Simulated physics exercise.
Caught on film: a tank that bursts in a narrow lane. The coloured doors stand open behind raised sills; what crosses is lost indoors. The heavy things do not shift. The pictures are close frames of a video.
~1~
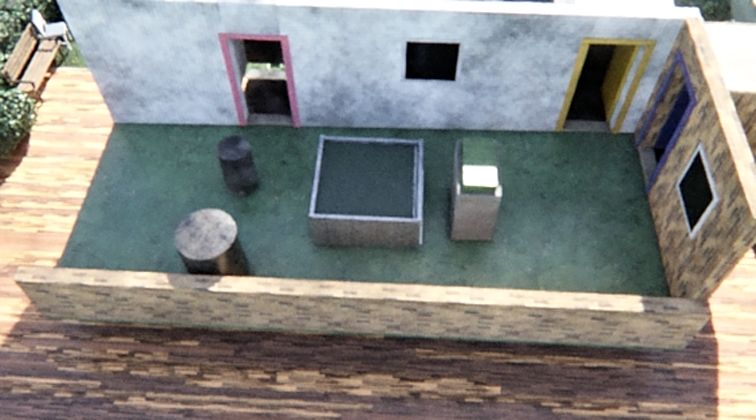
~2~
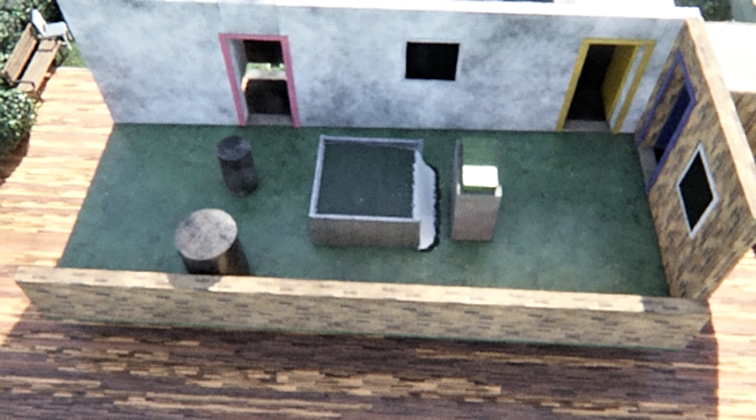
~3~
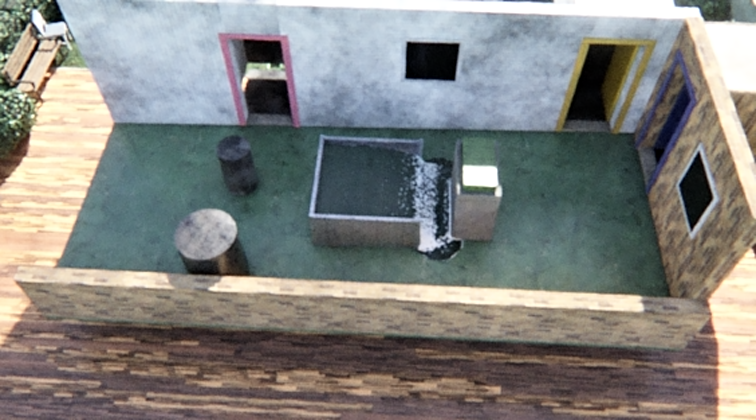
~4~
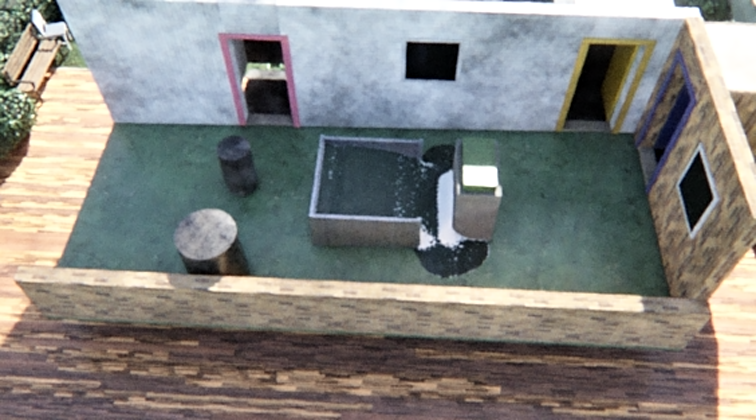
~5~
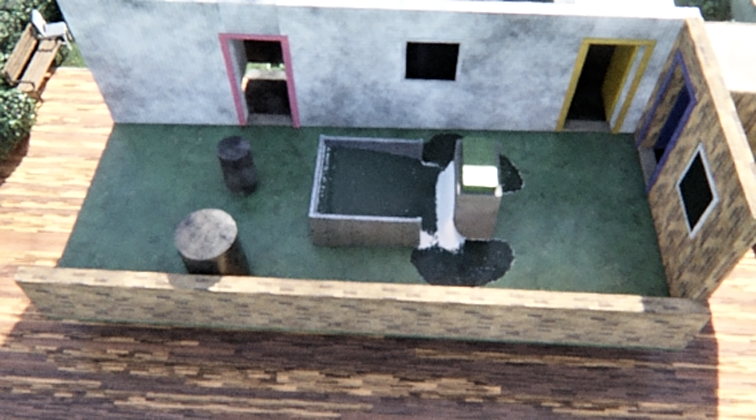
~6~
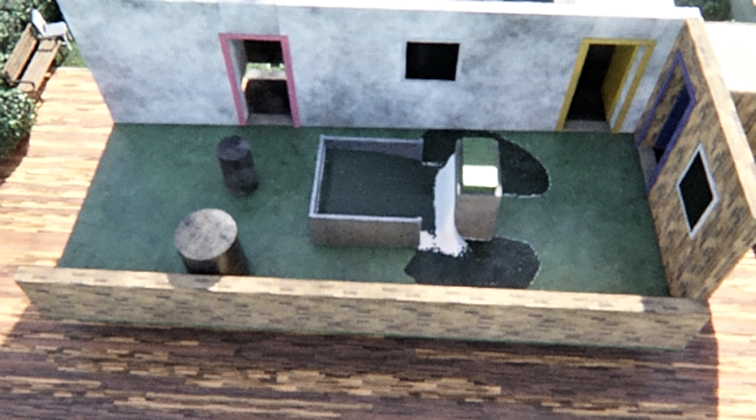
In a walled yard with pink, yellow and blue doorways, an open tank's right side gave way, and water poured out against a nearby block, then spread around both sides in dark pools.
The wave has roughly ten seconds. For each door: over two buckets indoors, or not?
In the end: The yellow door takes more than that; the pink door stays under that; the blue door takes more than that.
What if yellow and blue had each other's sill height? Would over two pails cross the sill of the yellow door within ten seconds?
Then: Yellow door keeps below it.
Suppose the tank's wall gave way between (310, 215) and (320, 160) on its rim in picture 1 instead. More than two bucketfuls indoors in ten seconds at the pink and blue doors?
One by one: Pink takes more; blue holds.
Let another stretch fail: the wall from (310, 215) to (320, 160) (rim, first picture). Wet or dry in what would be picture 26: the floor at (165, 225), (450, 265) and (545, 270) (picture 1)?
As listed: Under water, awash, dry.
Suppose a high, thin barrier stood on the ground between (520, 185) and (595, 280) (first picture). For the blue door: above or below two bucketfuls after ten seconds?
One by one: The blue door is over.
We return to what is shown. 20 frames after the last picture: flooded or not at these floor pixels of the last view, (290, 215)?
At that place: No water.
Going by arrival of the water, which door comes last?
It is the pink one.
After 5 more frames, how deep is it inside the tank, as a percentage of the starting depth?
Some 52 per cent.
A moment on, water covers 25 % of the floor; the yellow door wet at the sill, nothing in, the pink door not reached, the blue door not reached.
Next, water covers 40 % of the floor; the yellow door under two buckets in, the pink door not reached, the blue door wet at the sill, nothing in.
Then, water covers 55 % of the floor; the yellow door under two buckets in, the pink door wet at the sill, nothing in, the blue door over two buckets in.
Later, water covers 75 % of the floor; the yellow door over two buckets in, the pink door wet at the sill, nothing in, the blue door over two buckets in.
In the end, water covers 85 % of the floor; the yellow door over two buckets in, the pink door wet at the sill, nothing in, the blue door over two buckets in.
